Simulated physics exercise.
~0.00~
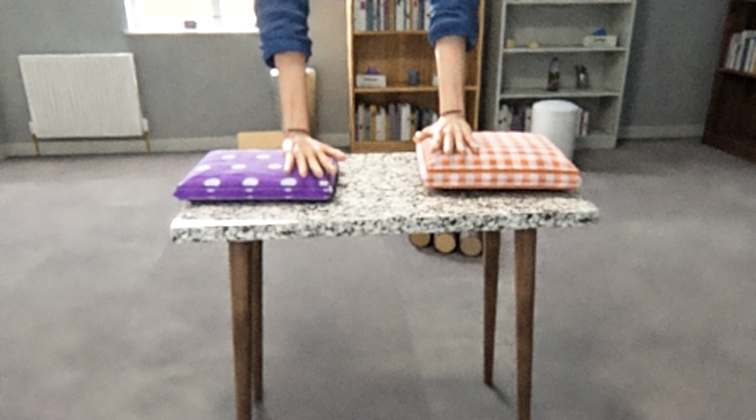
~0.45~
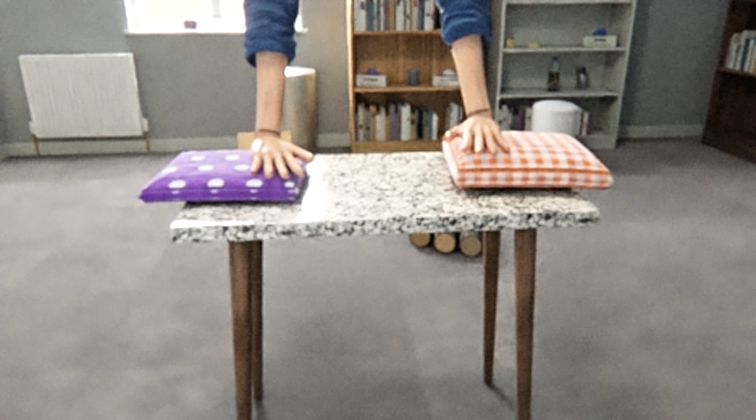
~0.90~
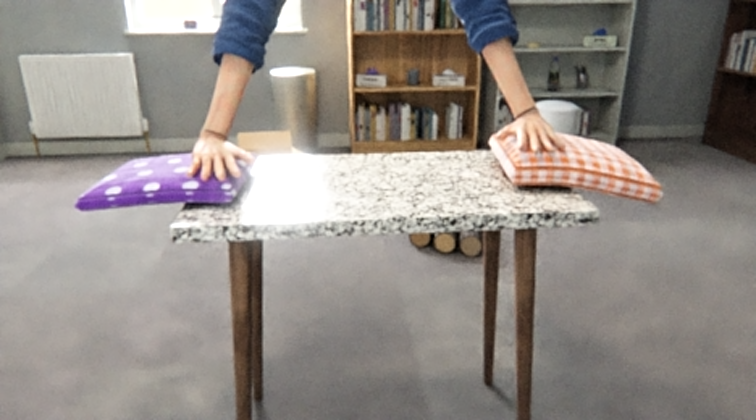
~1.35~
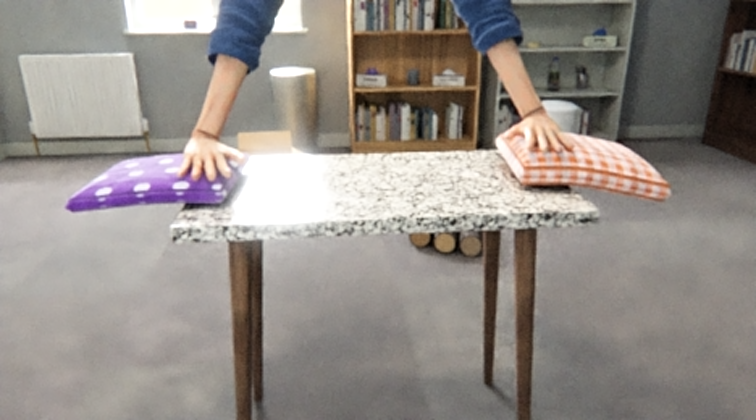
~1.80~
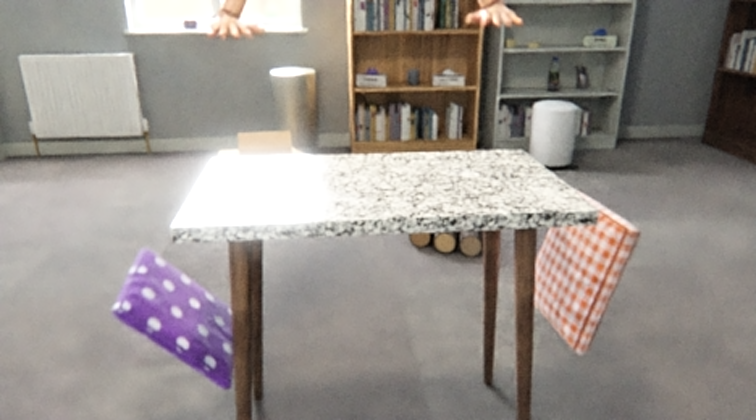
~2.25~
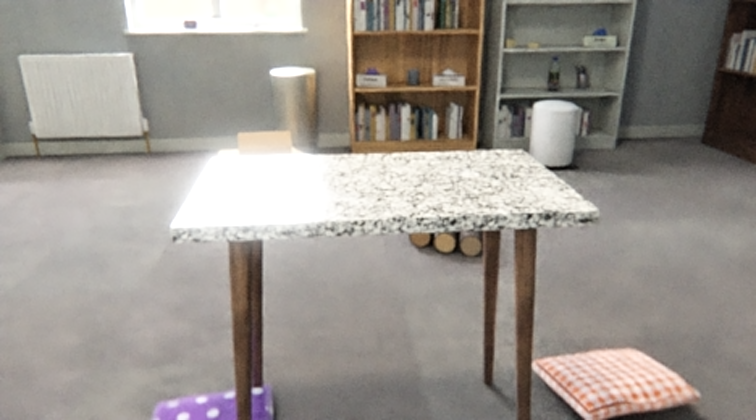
In a room with bookshelves, two hands on a speckled bench slide a purple spotted pad left and an orange checked cushion right until both overhang the ends. The hands lift away, and both tip off and drop, ending on the floor.
